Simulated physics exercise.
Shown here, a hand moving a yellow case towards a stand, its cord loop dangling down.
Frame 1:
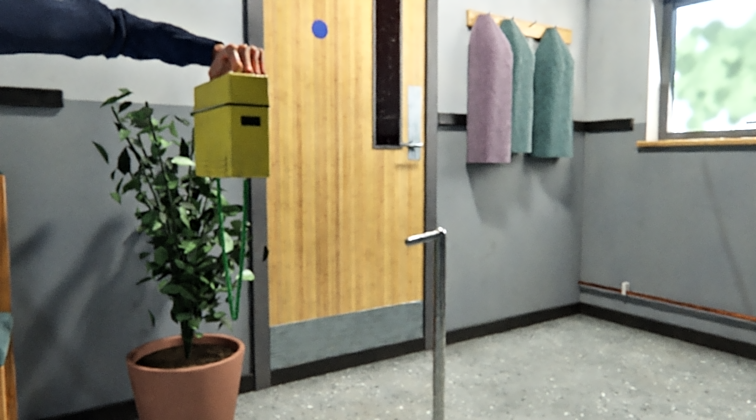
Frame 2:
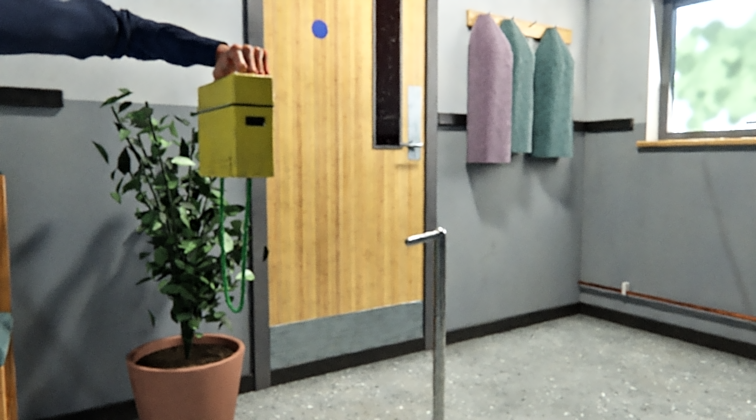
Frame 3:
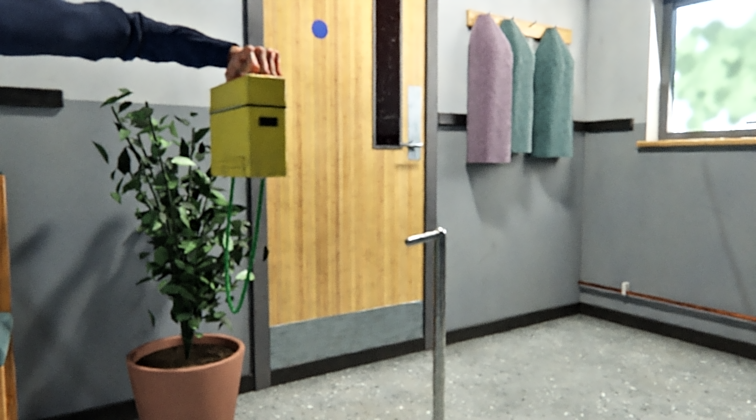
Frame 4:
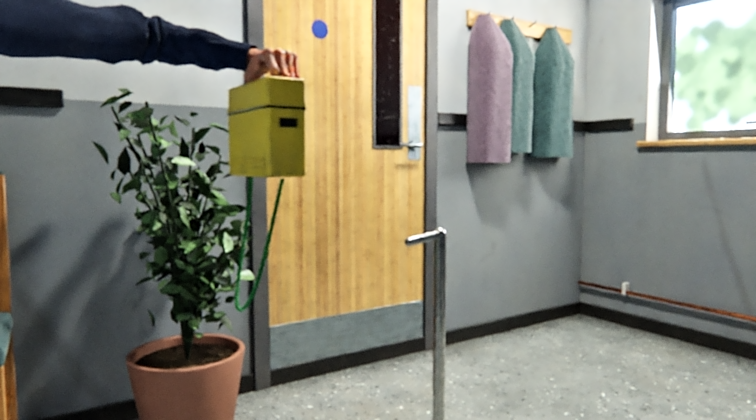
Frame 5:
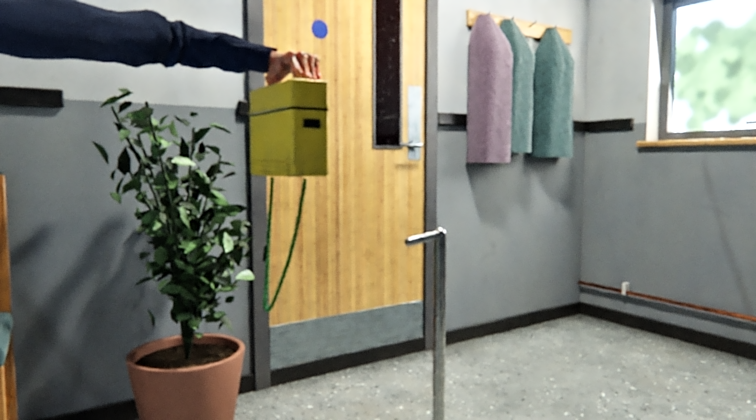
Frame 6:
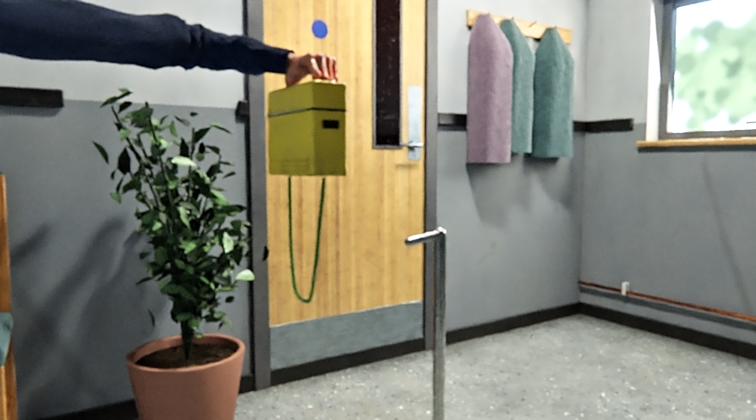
A hand carrying a yellow case rightward past a potted plant towards a metal stand, its green cord loop swaying below.
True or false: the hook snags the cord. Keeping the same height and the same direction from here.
True.
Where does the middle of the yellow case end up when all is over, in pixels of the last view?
Near (501, 138).
Then, 0.54 s after the last picture, case nearing the post near (379, 134).
Then, 1.20 s after the last picture, case over the post near (454, 136).
At rest, case past the post near (501, 138); loop tight round the post, hand stopped. The yellow case gets caught.
